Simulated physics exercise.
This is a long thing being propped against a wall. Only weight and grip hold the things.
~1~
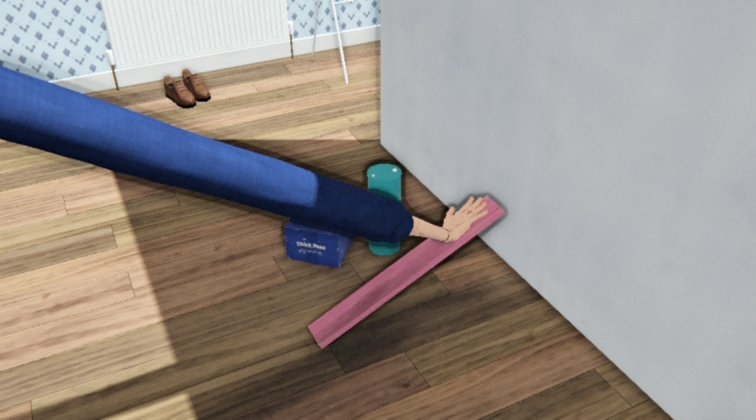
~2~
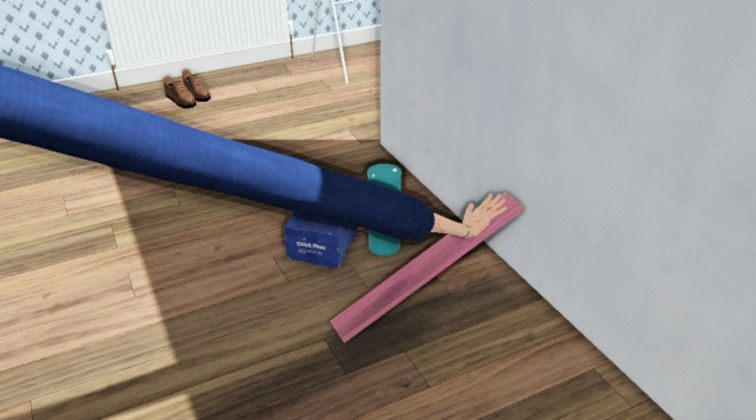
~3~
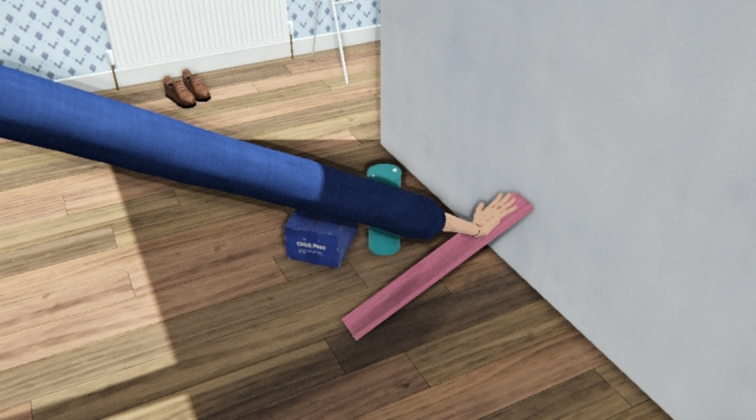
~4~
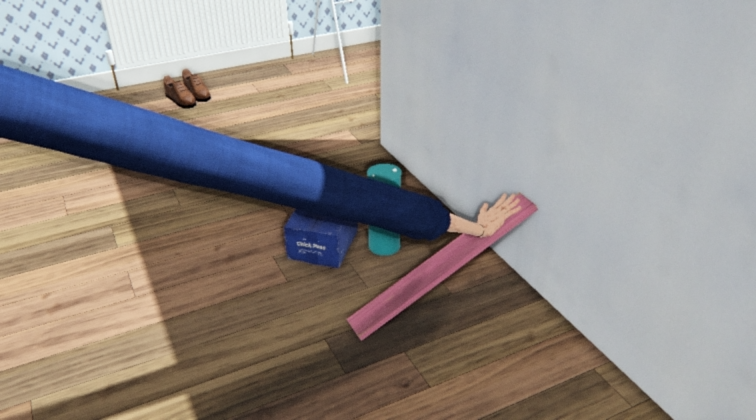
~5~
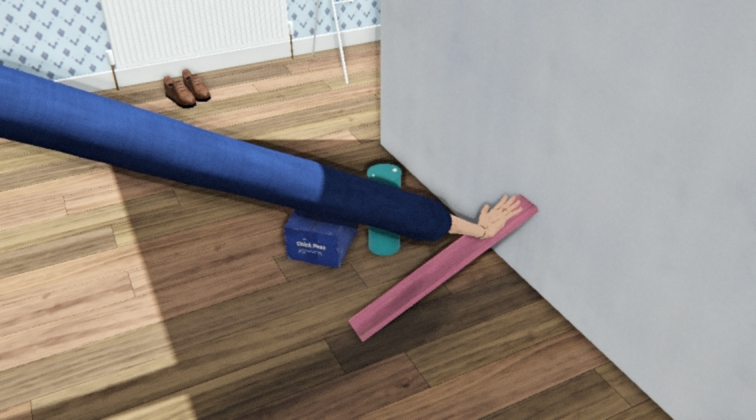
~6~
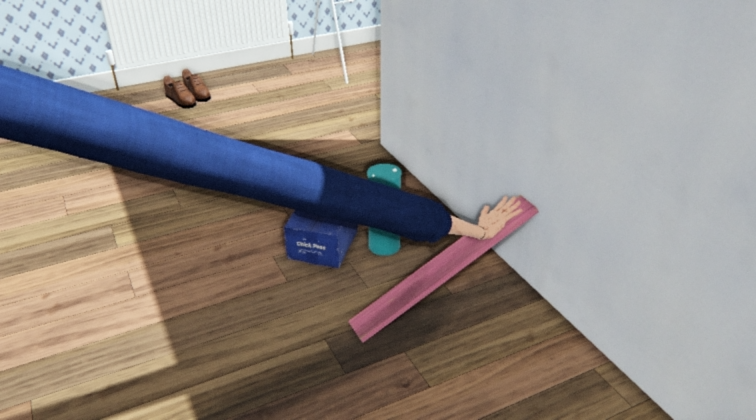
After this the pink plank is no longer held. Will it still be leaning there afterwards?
Here the plank gives way.
Then, 0.30 s on from there, pink plank 15° lower than it was left near (436, 289).
Then, 0.40 s on from there, pink plank 25° lower than it was left near (433, 300).
Then, 0.70 s on from there, pink plank 25° lower than it was left near (432, 304).
In the end, moved from the start, pink plank; the other 2 unmoved. At the end, from the last picture's camera, pink plank near (432, 304). The plank slides down.
